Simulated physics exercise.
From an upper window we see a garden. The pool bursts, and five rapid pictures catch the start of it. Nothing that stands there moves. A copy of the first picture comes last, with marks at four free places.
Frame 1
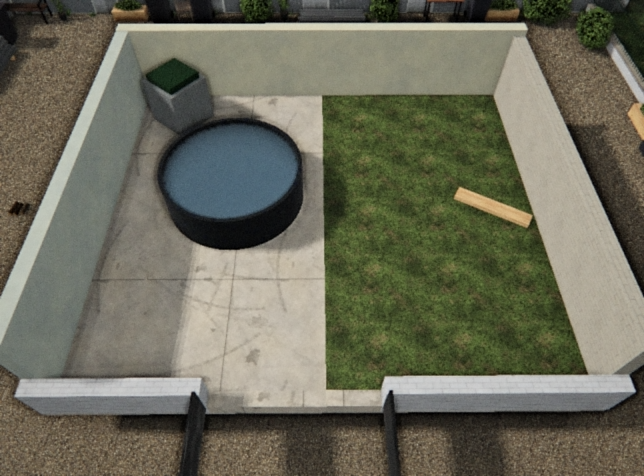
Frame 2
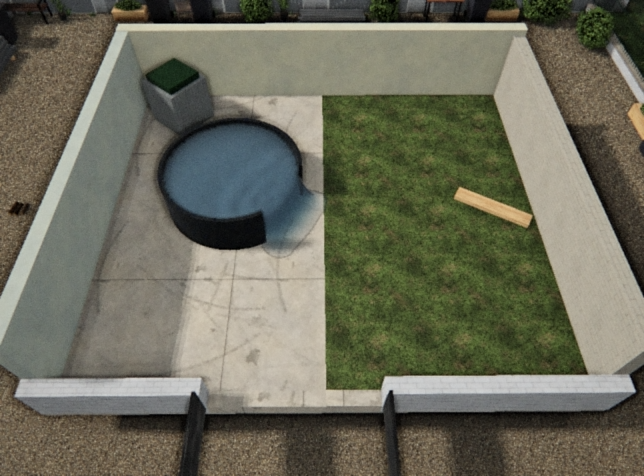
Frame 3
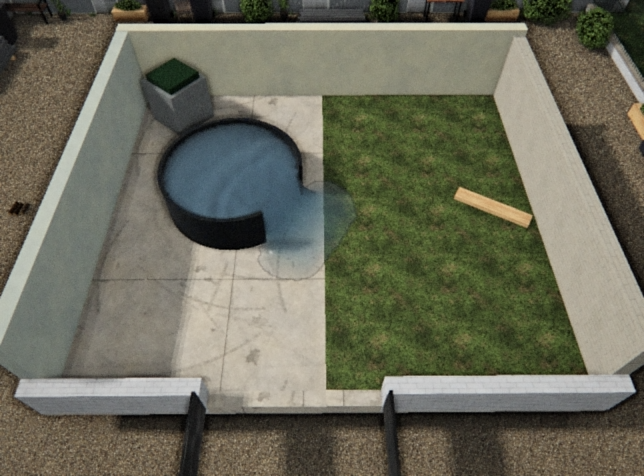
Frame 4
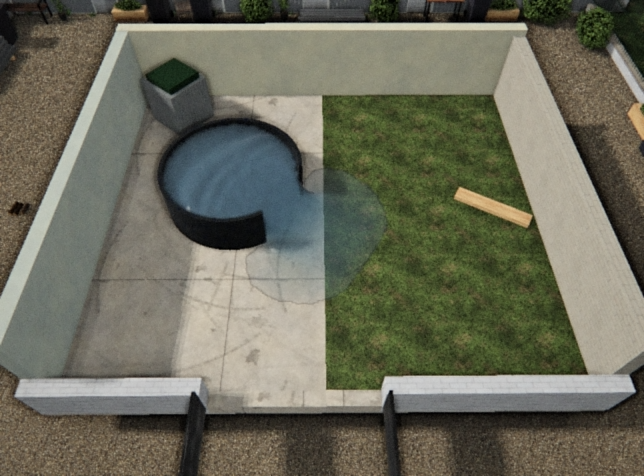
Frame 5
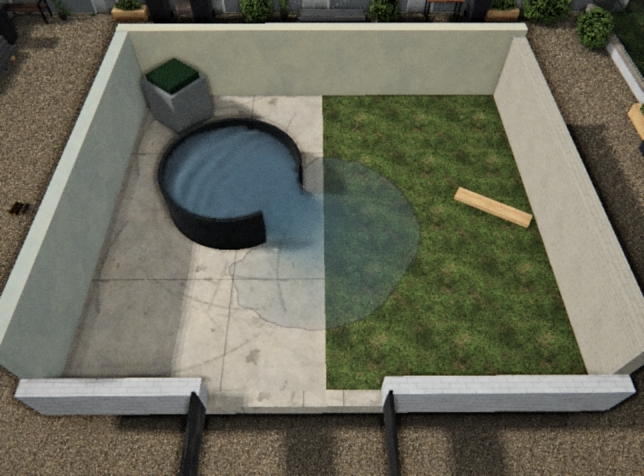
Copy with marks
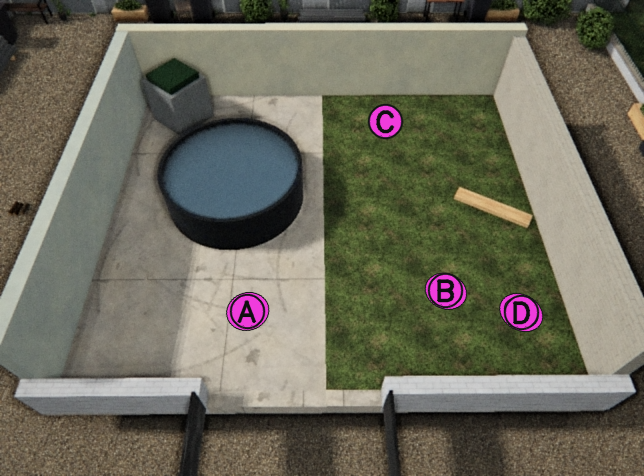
A round dark pool full of water stood in a walled garden, then its lower right side opened and water poured out, spreading in a widening sheet across the paving and onto the grass.
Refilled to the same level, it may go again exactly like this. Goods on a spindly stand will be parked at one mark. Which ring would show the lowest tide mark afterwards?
Go for A.
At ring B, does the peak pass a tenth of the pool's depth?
Yes.
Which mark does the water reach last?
C.
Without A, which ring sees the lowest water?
That would be C.
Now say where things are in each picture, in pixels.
Pool full, its middle at (231, 168); open gate at (294, 381), in the first frame.
In the second frame, 1 % of the ground under water, visible out to (318, 195).
In the third frame, 5 % of the ground under water, visible out to (304, 273).
In the fourth frame, 9 % of the ground under water, visible out to (326, 295).
In the fifth frame, 16 % of the ground under water, visible out to (415, 235).
In magenta, A at (247, 311); B at (445, 290); C at (385, 121); D at (521, 312).
With A, the water peaks at about 6 % of the depth that stood in the pool.
With B, the water peaks at about 33 % of the depth that stood in the pool.
With C, the water peaks at about 11 % of the depth that stood in the pool.
With D, the water peaks at about 40 % of the depth that stood in the pool.
